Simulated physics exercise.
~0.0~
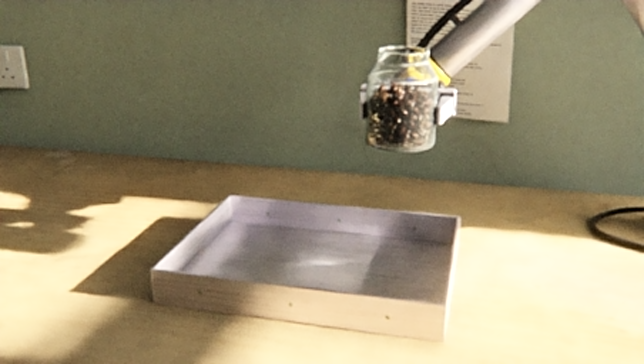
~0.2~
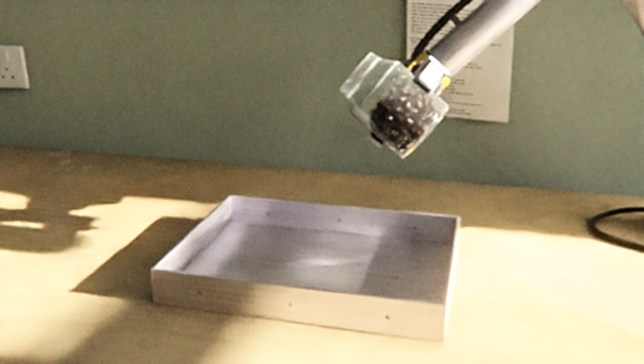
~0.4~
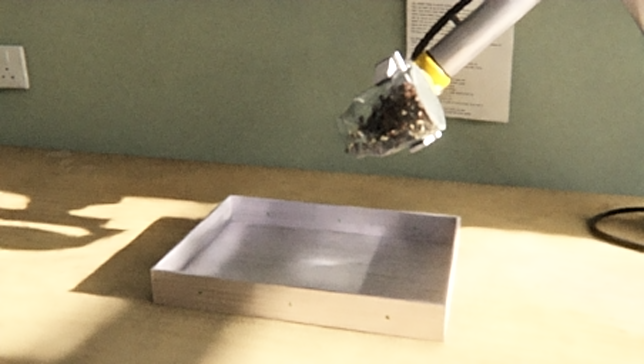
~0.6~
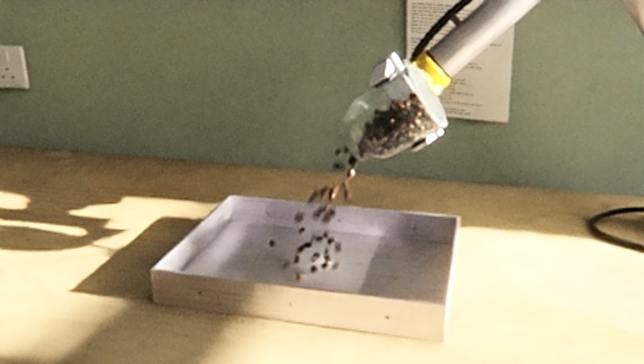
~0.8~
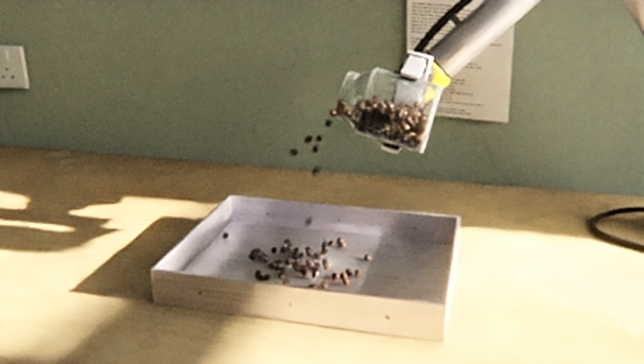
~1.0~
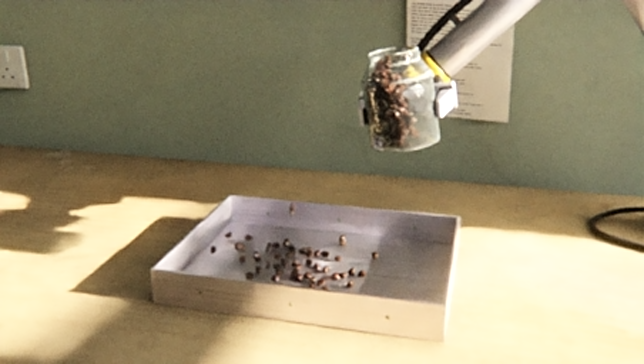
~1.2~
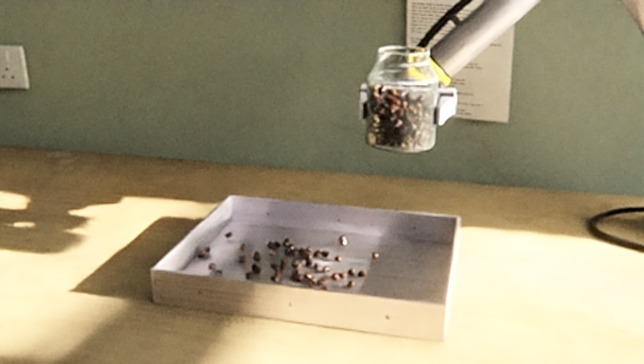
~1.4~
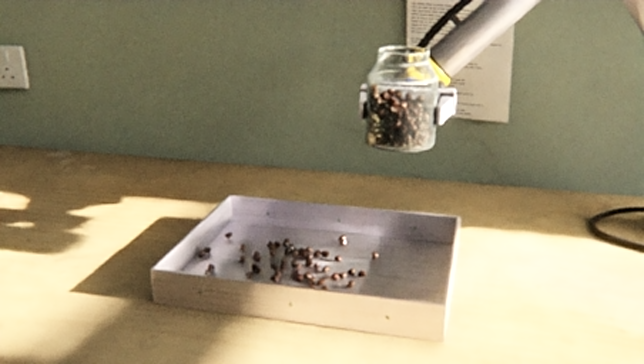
A sunlit pale wooden tabletop stands against a grey-green wall, seen from the front and slightly above. A grey robot arm reaching in from the upper right holds a clear glass jar of dark brown beans above a shallow whitish tray, with a socket at far left and a black cable at right. The arm tips the jar leftward until its mouth points steeply down, and beans spill into the tray. It then swings the jar back upright as the last few drop and scatter. Finally the jar hangs still, mostly full, above a loose scattering of beans.
